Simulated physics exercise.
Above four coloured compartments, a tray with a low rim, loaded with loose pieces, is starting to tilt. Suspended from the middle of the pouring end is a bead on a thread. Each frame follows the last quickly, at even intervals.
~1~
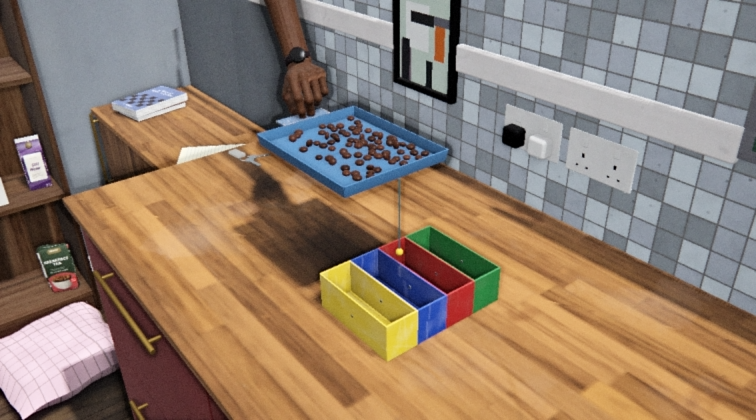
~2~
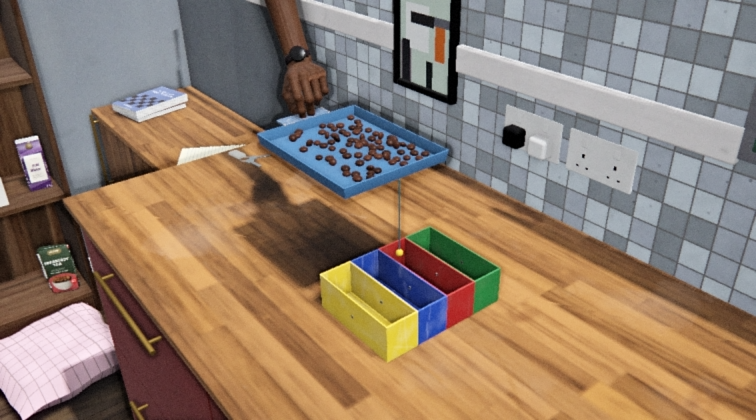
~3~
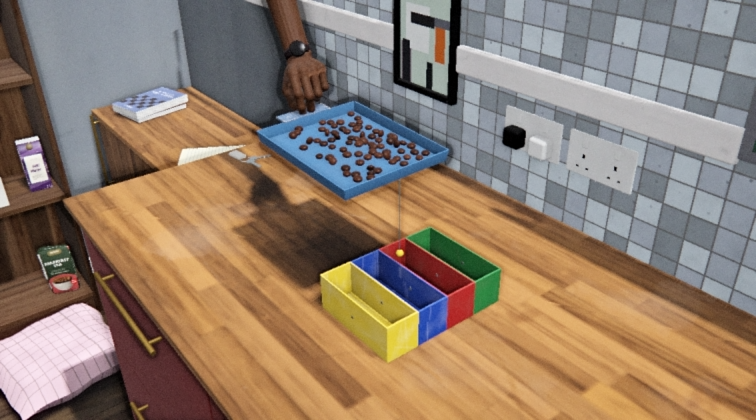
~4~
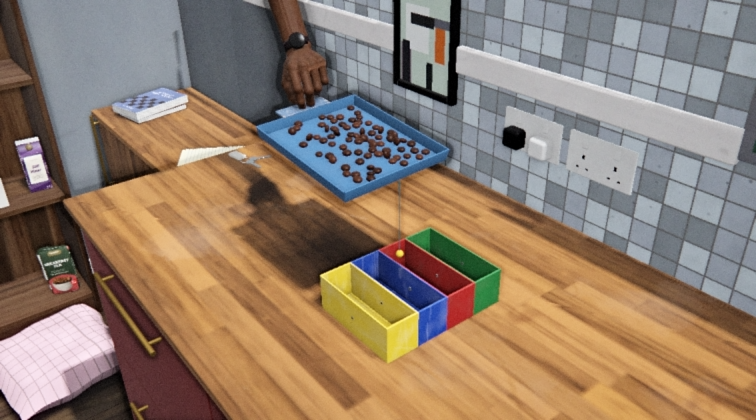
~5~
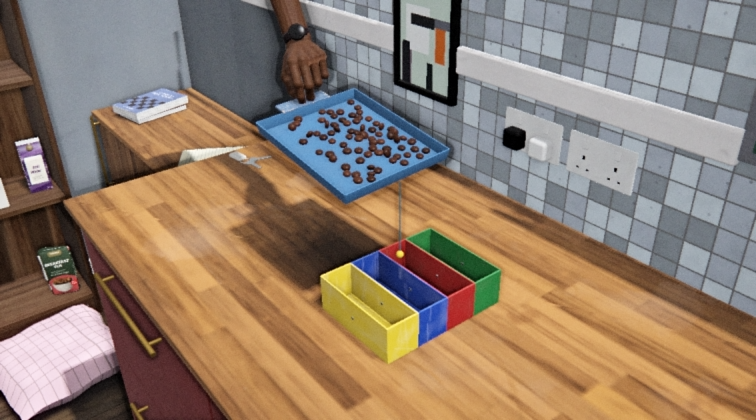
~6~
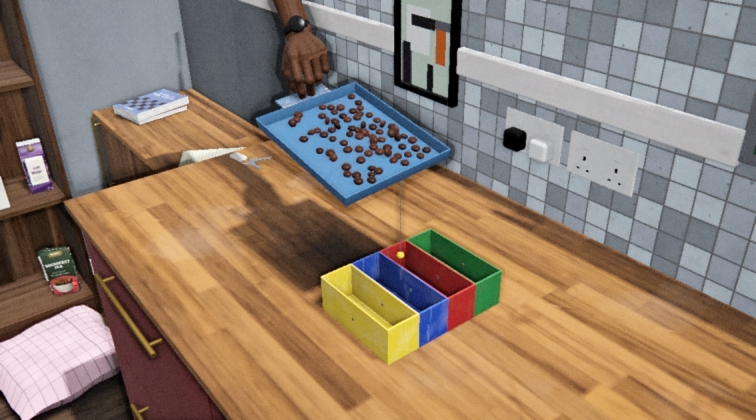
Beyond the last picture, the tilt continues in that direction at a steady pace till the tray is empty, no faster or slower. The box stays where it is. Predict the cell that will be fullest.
I would say the yellow cell.
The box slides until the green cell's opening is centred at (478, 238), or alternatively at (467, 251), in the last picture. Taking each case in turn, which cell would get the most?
In the first case it's that yellow cell, in the second it's the yellow cell.
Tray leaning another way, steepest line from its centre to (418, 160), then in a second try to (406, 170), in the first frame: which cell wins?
Try 1 - the cell in green; try 2 - the cell in green.
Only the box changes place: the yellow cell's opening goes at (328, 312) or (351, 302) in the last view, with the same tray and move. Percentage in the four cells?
Near 100 % and 90 %.
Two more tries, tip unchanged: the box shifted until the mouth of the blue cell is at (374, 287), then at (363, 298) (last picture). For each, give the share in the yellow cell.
It would be roughly 20 per cent, followed by roughly 0 per cent.
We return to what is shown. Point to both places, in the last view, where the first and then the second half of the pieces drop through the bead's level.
About (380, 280), and after that about (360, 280).
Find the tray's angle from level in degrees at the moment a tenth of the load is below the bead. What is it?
Around 105° at that moment.
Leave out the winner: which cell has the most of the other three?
The blue one.
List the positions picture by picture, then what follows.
Corners of the pouring end (344, 186) and (445, 149), level; middle of the load (364, 143), flat chocolate drops; bead on its thread (399, 252); yellow cell (402, 333); blue cell (432, 317); red cell (460, 301); green cell (486, 287), in the first frame.
Corners of the pouring end (345, 187) and (446, 150), level; middle of the load (364, 143), in the second frame.
Corners of the pouring end (345, 189) and (446, 150), tipped barely, lowest at the left corner; middle of the load (364, 141), in the third frame.
Corners of the pouring end (345, 191) and (446, 149), tipped a little, lowest at the left corner; middle of the load (364, 138), in the fourth frame.
Corners of the pouring end (345, 193) and (447, 149), tipped a little, lowest at the left corner; middle of the load (364, 135), in the fifth frame.
Corners of the pouring end (346, 196) and (448, 149), tipped a little, lowest at the left corner; middle of the load (365, 133); yellow cell (403, 336); blue cell (433, 320); red cell (461, 305); green cell (488, 290), in the sixth frame.
Just after the last frame, tray tipped steeply; every one on the tray.
A moment on, tray tipped right over; almost all on the tray; just a few in the yellow cell; just a few falling or outside the box.
Further on, tray tipped past a quarter turn; roughly two thirds in the yellow cell; roughly a third in the blue cell; about a tenth in the red cell; about a tenth falling or outside the box.
When it is over, tray tipped past a quarter turn; roughly two thirds in the yellow cell; roughly a third in the blue cell; about a tenth in the red cell; not one in the green cell; about a tenth outside the box.
